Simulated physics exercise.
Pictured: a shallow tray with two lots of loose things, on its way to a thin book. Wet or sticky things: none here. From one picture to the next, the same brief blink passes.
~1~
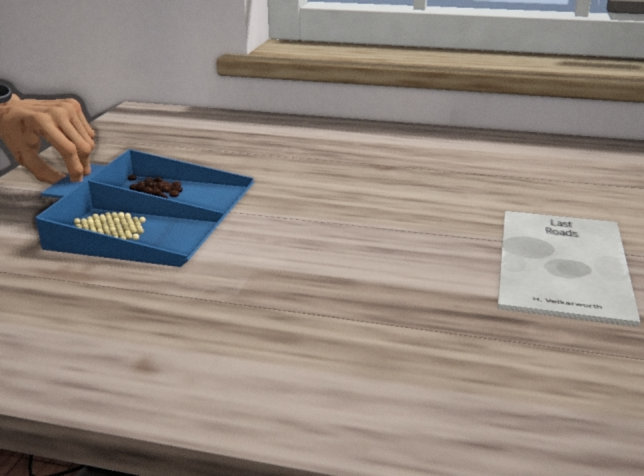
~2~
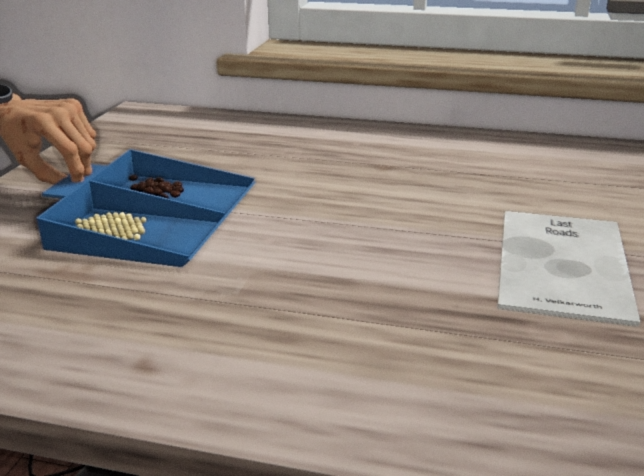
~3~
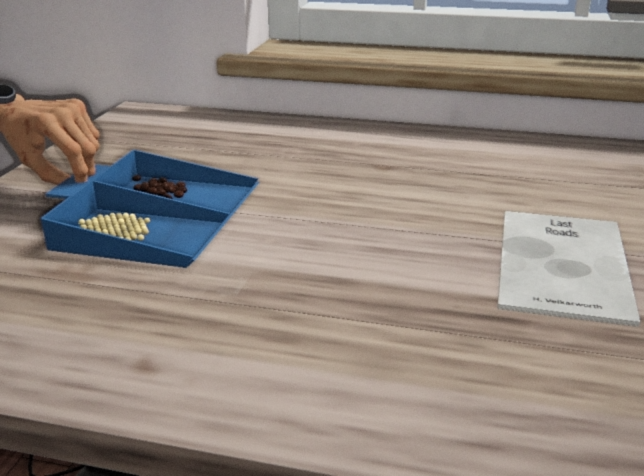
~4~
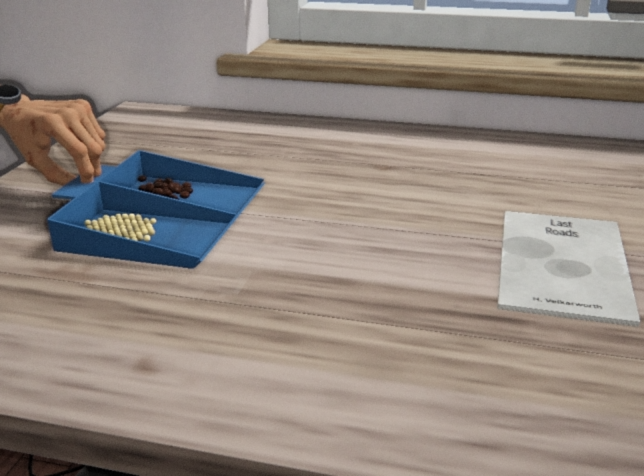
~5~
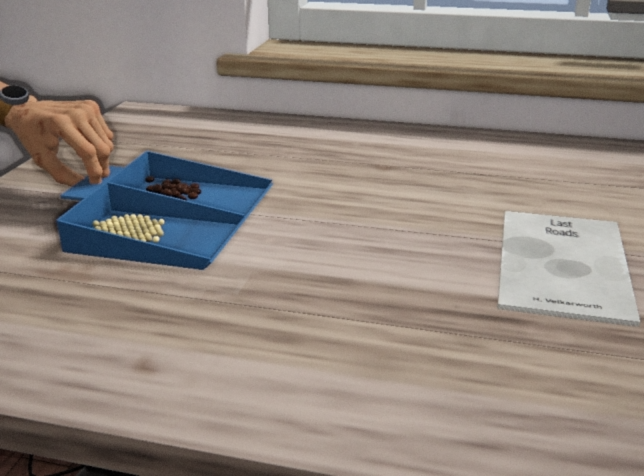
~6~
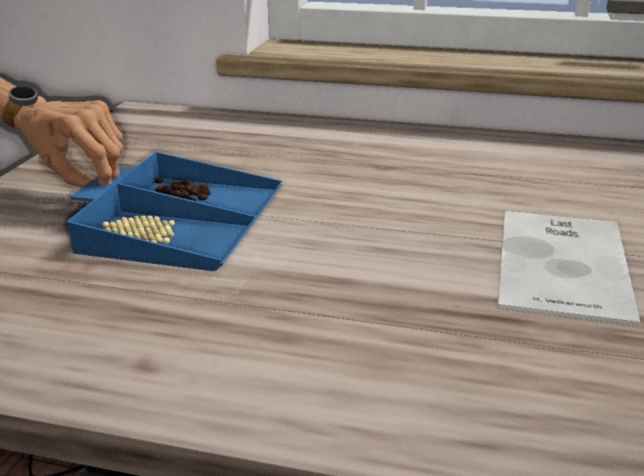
The clip opens on a blue, two-part tray at the left of a wooden table, holding pale beans in front and dark brown pieces behind, with a thin book lying to the right. A hand gripping the tray's left side slides it slowly a short way rightward, the contents riding along.
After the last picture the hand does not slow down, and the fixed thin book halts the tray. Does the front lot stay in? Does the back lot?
Note - front lot is retained; back lot is retained.
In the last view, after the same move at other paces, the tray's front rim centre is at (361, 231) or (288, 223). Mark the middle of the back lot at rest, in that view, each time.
First try about (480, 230), second try about (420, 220).
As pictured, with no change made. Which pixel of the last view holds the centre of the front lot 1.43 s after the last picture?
Centre: About (399, 263).
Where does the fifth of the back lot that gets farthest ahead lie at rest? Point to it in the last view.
Roughly (427, 221).
Then, 0.56 s later than the last frame, tray still sliding, front rim near (369, 232); front lot all inside; back lot all inside.
Then, 1.22 s later than the last frame, tray stopped at the thin book; front lot all inside, moved towards the front rim; back lot all inside.
When it is over, tray stopped at the thin book; front lot all inside, moved towards the front rim; back lot all inside.
